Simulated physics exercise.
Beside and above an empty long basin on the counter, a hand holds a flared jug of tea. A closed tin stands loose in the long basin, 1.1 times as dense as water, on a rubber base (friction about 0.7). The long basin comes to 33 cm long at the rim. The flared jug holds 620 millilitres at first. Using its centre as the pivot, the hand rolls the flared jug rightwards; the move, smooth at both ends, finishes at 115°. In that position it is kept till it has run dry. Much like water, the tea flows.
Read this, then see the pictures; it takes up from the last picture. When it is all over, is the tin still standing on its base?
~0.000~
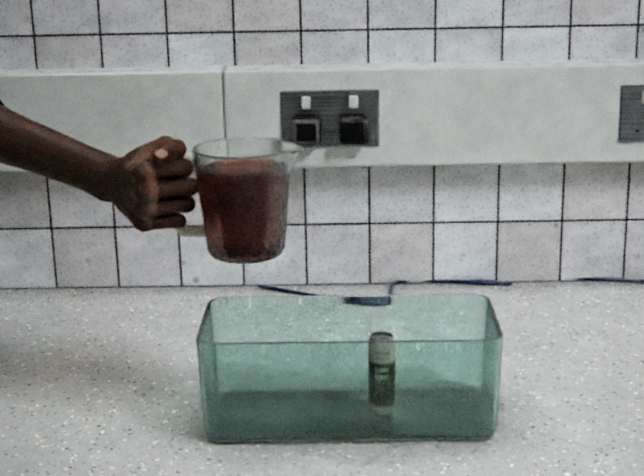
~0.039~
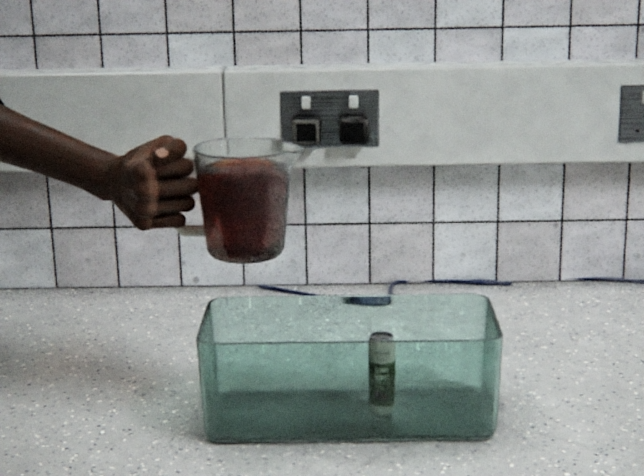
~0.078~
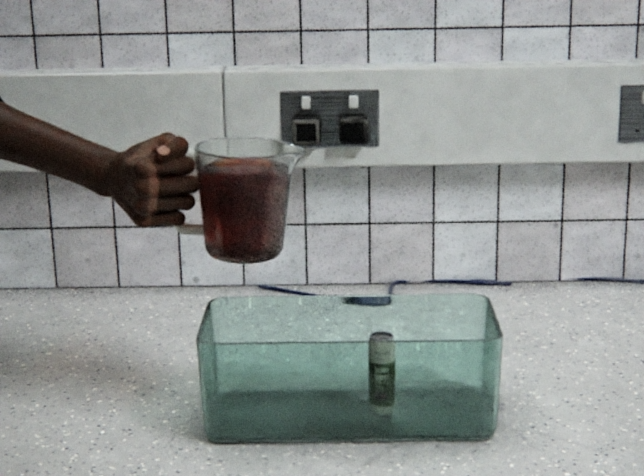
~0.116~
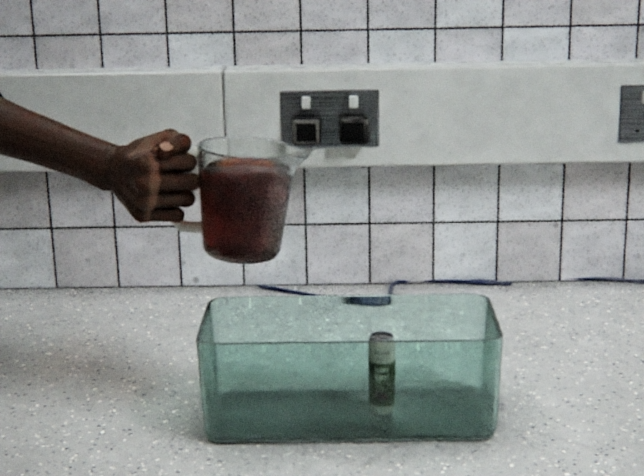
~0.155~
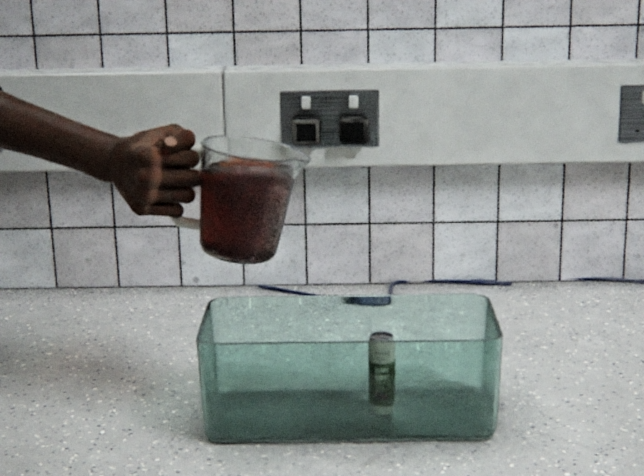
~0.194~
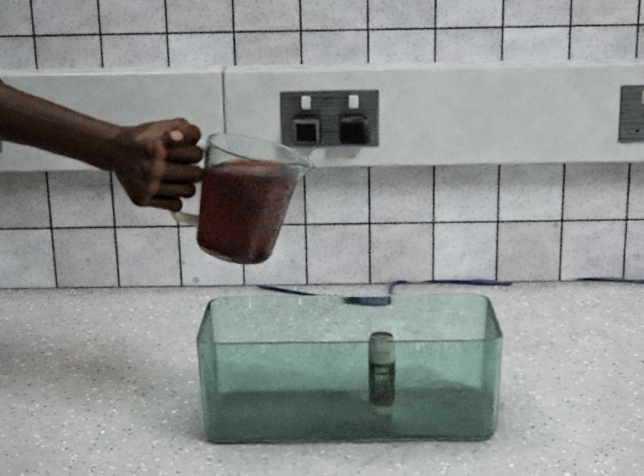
It overturns.
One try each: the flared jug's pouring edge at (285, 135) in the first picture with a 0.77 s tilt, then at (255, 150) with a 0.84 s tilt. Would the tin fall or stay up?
In the first try it comes down; in the second it remains standing.
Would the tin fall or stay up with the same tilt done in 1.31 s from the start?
After the tilt, the tin has tipped over.
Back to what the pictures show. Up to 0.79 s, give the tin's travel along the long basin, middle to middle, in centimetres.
Reading: Roughly 3 cm.
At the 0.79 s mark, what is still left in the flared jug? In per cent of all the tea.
12 in a hundred, give or take.
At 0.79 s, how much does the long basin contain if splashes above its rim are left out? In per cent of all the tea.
Some 74 per cent.
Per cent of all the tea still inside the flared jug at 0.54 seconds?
Roughly 70 %.
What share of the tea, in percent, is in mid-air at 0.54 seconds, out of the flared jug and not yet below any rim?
I'd put it at about 24 percent.
After 0.54 s the tilt is 82° and 70 per cent is still to pour; the tin stands where it began.
After 0.79 s the tilt is 114° and 11 per cent is still to pour; the tin leans 5°.
After 1.05 s the tilt is 115° and 0 per cent is still to pour; the tin lies on its side.
After 1.34 s the tilt is 115° and 0 per cent is still to pour; the tin lies on its side.
In the end the tin lies on its side.
